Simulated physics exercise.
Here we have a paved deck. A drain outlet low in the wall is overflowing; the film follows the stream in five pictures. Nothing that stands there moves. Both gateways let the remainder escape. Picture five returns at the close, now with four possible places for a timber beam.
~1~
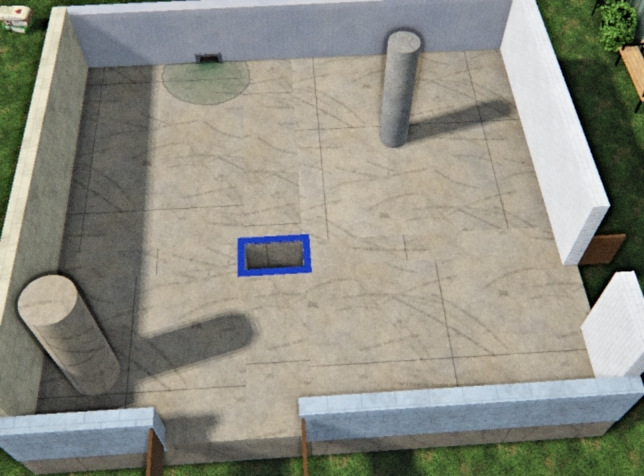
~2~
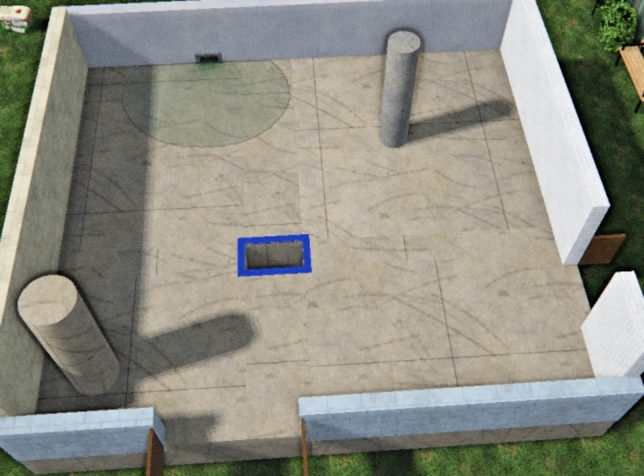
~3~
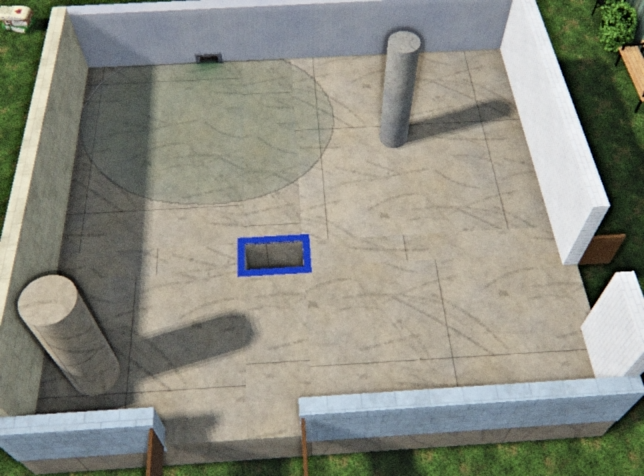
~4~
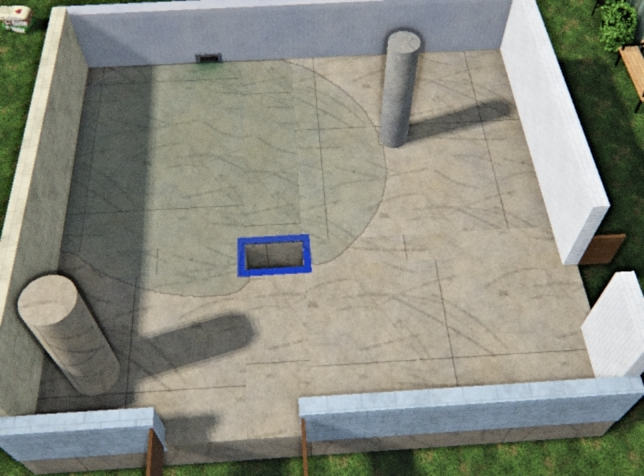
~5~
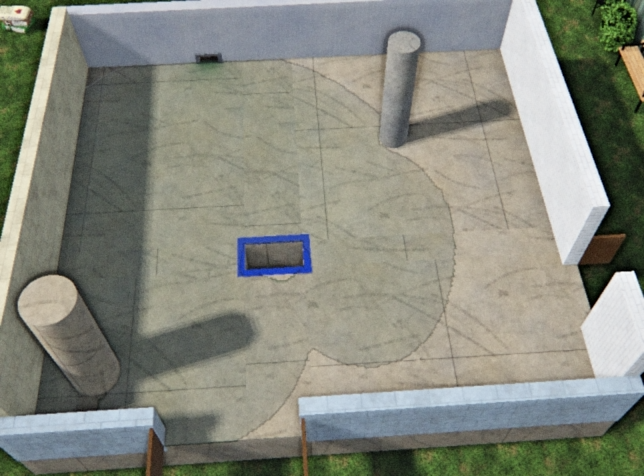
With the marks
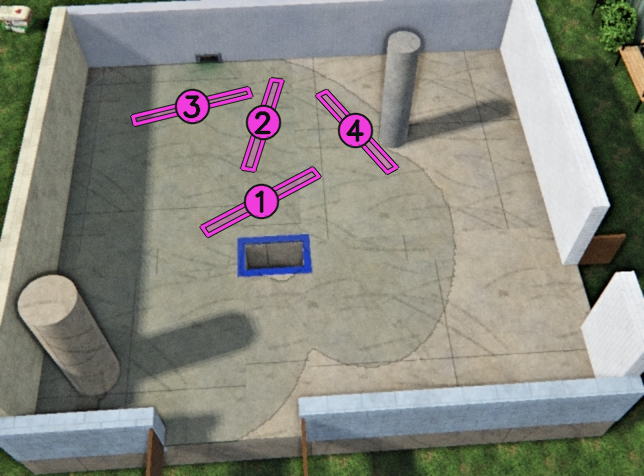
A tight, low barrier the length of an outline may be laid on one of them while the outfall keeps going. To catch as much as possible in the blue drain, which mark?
4 is best.
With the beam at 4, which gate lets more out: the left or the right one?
The left one.
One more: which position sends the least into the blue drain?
That would be 1.
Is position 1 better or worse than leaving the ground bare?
Worse.
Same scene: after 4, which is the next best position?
2.
On the marked copy, 1 from (205, 231) to (315, 172); 2 from (248, 169) to (276, 80); 3 from (134, 120) to (249, 92); 4 from (322, 93) to (391, 169).
With 1, next to none of the stream runs into the blue drain, about 94 % out by the gates.
With 2, about 12 % of the stream runs into the blue drain, about 76 % out by the gates.
With 3, about 7 % of the stream runs into the blue drain, about 88 % out by the gates.
With 4, about 22 % of the stream runs into the blue drain, about 72 % out by the gates.
